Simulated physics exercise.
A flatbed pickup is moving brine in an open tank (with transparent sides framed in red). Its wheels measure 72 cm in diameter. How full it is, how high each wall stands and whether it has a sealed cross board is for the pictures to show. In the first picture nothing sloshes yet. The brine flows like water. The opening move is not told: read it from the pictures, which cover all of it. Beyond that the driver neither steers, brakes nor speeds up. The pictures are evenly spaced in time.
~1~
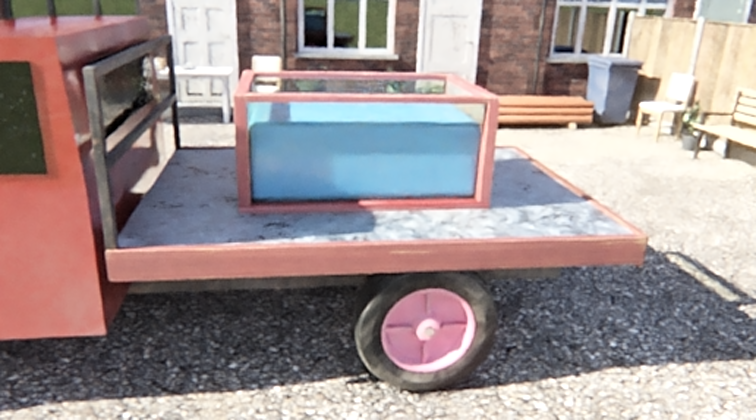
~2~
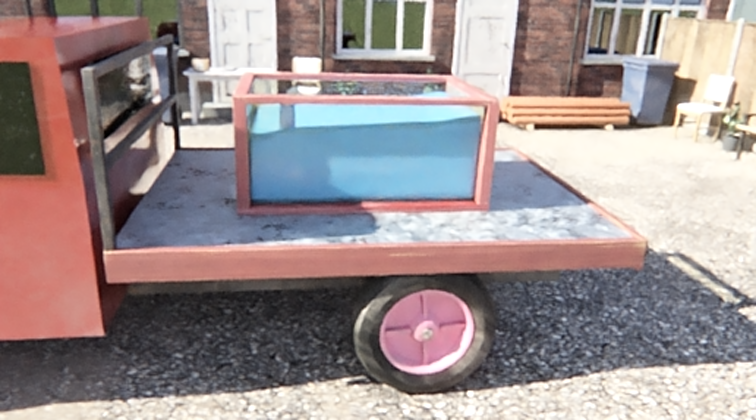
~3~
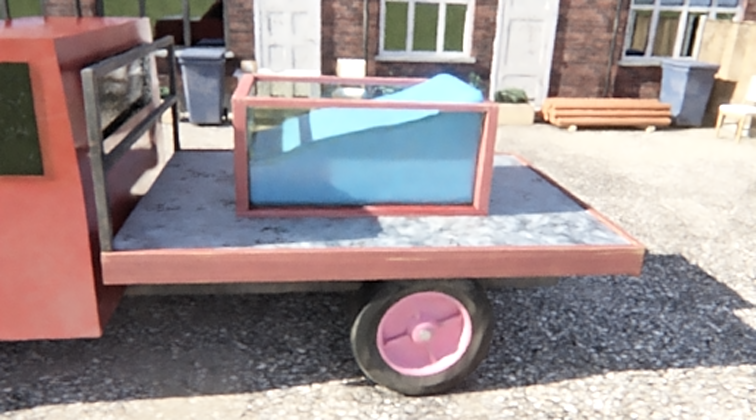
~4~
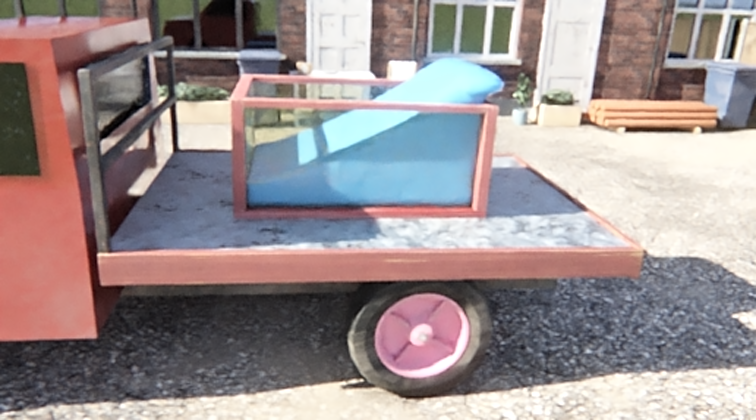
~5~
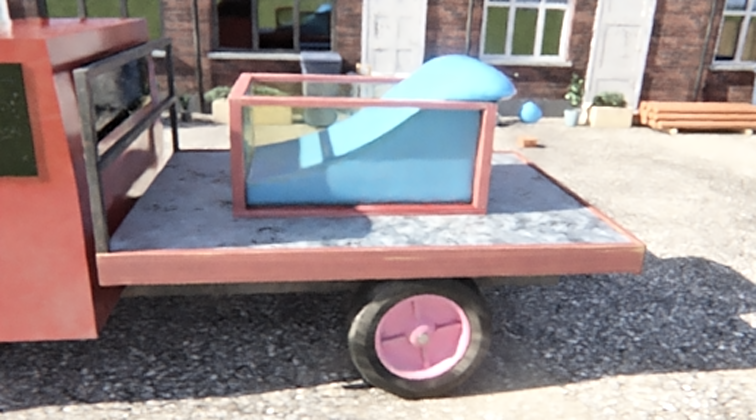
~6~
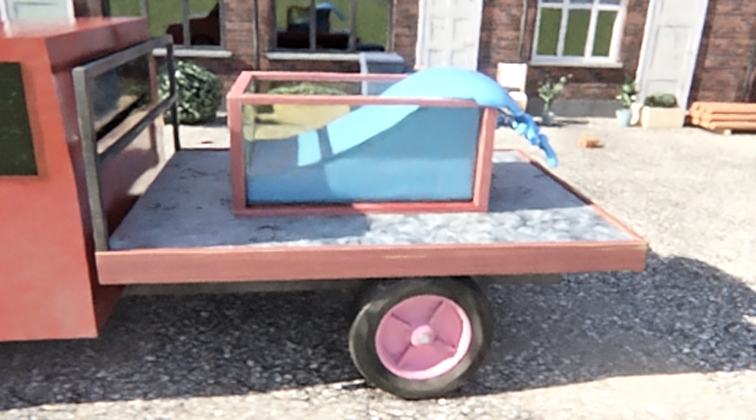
A red flatbed truck moves left past brick houses as blue liquid in its open, red-framed tank shifts from level to a steep slope, rising at the right end, then curls over that edge and spills out above the bed.
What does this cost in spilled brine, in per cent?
About 15 per cent.
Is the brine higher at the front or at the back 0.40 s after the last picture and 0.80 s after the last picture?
Towards the front, then the front.
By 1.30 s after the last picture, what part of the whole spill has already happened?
About 80 per cent.
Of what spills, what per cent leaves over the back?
About 80 per cent.
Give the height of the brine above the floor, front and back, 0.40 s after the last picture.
Front 58 cm, back 34 cm.
Then, 0.40 s later than the final frame, the surface is 59 cm up at the front and 35 cm at the back; 10 per cent is out, over the back, a little elsewhere.
Then, 0.80 s later than the final frame, the surface is 57 cm up at the front and 21 cm at the back; 10 per cent is out, over the back, a little elsewhere.
Then, 1.30 s later than the final frame, the surface is 25 cm up at the front and 59 cm at the back; 11 per cent is out, over the back, a little elsewhere.
Then, 2.98 s later than the final frame, 15 per cent is out, over the back, a little elsewhere, 58 of 393 litres.
